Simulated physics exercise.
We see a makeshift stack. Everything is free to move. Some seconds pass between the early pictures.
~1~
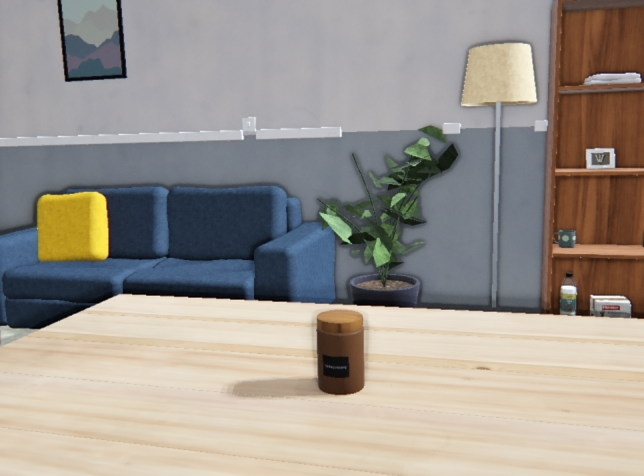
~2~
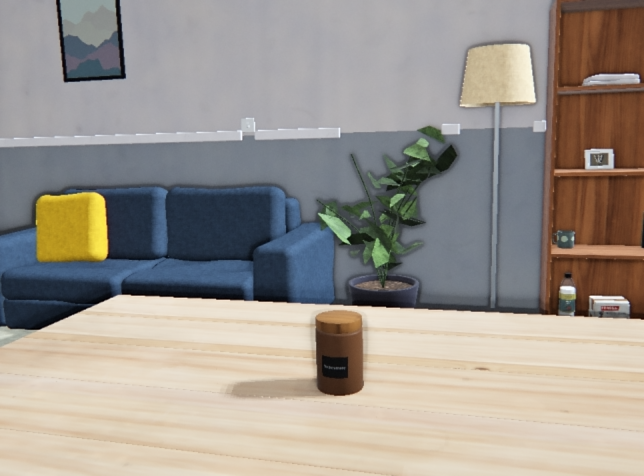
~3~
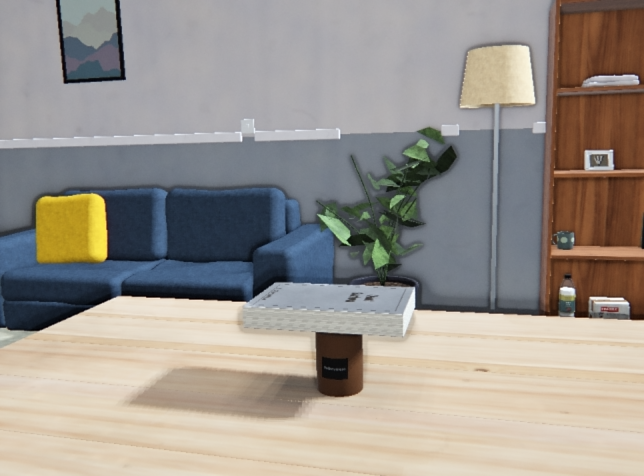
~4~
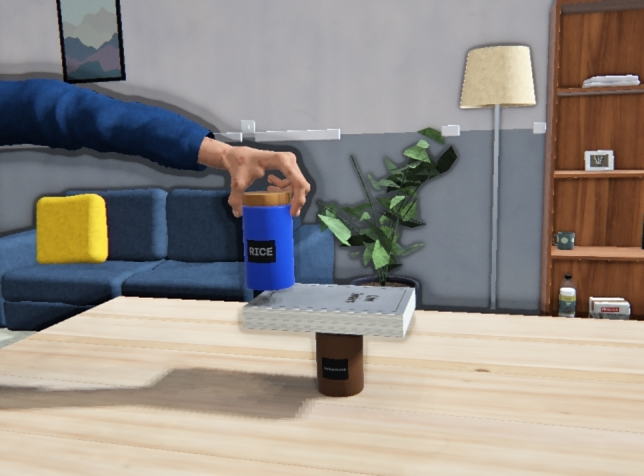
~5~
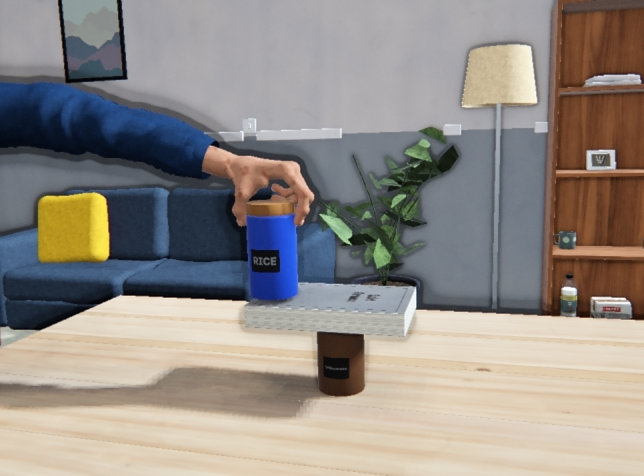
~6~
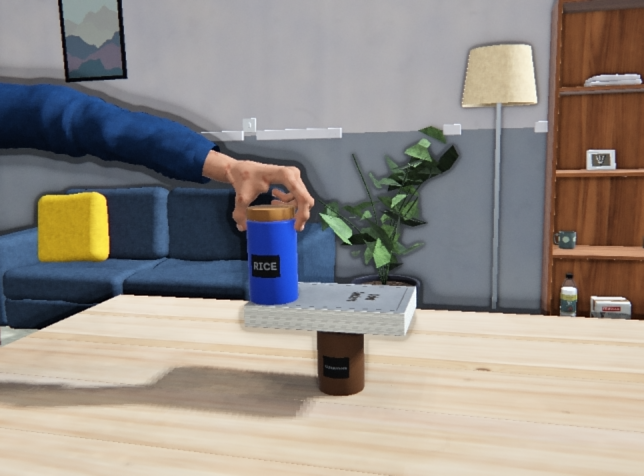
In this clip, a small brown jar stands on a wooden table, then a grey book appears lying on top of it, and a hand lowers a blue rice jar onto the book's left side, still gripping its lid.
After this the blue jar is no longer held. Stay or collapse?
Here the stack comes apart.
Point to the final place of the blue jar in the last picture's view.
At about (184, 375).
Then, 0.40 s past the last view, blue jar now fallen; grey book rocked 45° from its first pose.
Then, 0.60 s past the last view, grey book on its side.
Then, 0.90 s past the last view, grey book now fallen.
Finally, fallen, grey book and blue jar; brown jar still in place. Final places as the last picture's camera would see them, blue jar near (184, 375). The stack gives way.
